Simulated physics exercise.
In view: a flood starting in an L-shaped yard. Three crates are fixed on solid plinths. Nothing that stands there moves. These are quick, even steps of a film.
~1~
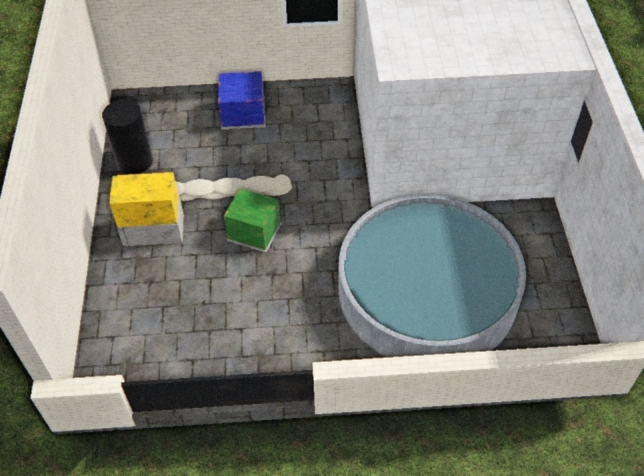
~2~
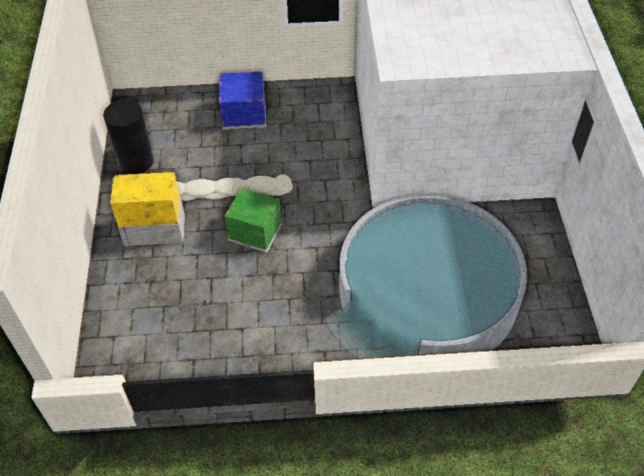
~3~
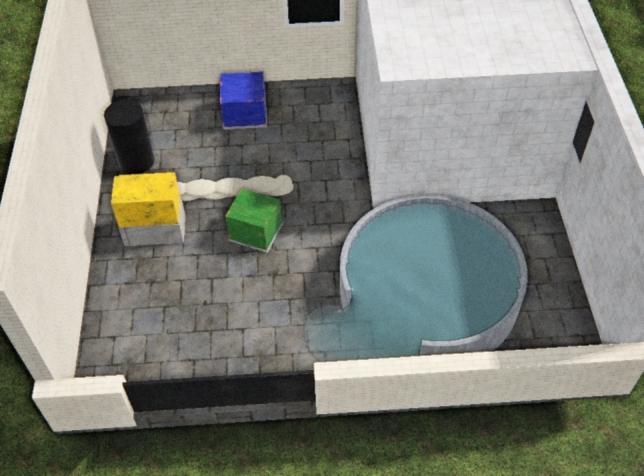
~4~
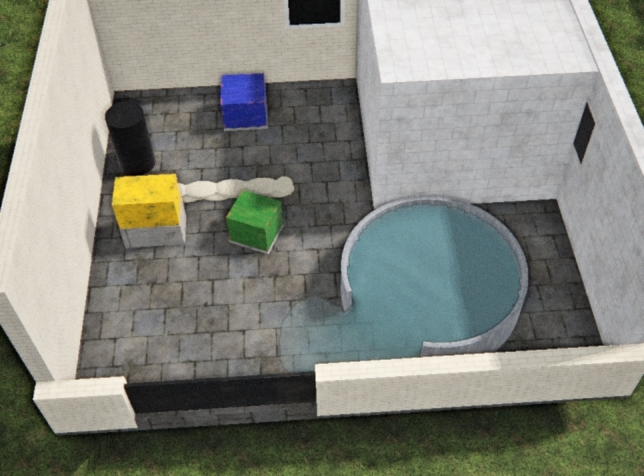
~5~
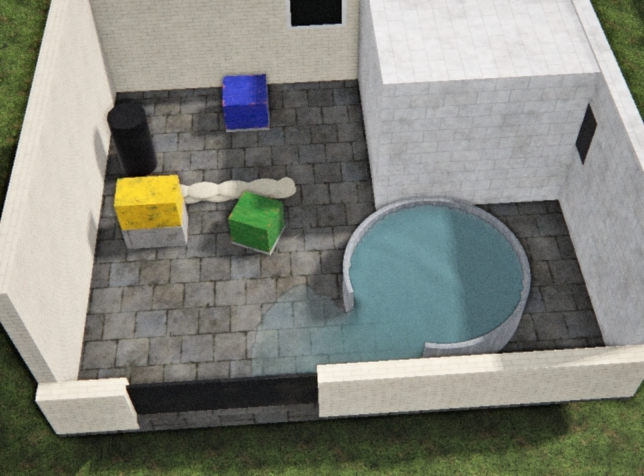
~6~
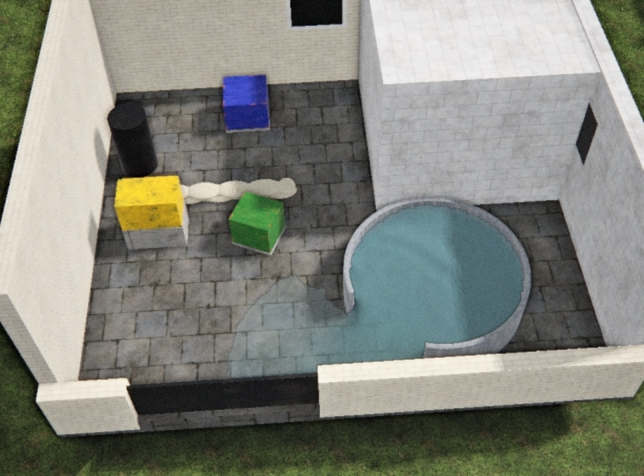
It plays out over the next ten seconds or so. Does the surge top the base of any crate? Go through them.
The yellow crate escapes dry; the green crate is wetted; the blue crate is wetted.
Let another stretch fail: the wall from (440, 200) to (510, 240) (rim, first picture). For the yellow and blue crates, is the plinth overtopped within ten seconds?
One by one: Yellow is spared, blue escapes it.
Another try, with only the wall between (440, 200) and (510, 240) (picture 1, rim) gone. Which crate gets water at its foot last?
That is the crate marked blue.
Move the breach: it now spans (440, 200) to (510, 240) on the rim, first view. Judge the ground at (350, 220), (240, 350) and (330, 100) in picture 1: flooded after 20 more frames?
In that order: Wet, dry, no water.
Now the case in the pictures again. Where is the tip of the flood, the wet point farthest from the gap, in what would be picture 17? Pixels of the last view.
Around (96, 256).
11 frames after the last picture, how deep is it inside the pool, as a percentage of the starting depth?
Some 58 per cent.
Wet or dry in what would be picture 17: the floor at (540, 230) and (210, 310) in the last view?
In that order: No water, flooded.
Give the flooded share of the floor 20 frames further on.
About 50 per cent.
A moment on, water covers 20 % of the floor; the yellow crate not reached, the green crate not reached, the blue crate not reached.
Next, water covers 30 % of the floor; the yellow crate not reached, the green crate not reached, the blue crate not reached.
Then, water covers 50 % of the floor; the yellow crate water round its plinth, the green crate water round its plinth, the blue crate not reached.
Later, water covers 85 % of the floor; the yellow crate water round its plinth, the green crate water round its plinth, the blue crate water round its plinth.
In the end, water covers 100 % of the floor; the yellow crate stayed above the water, the green crate was topped, the blue crate was topped.
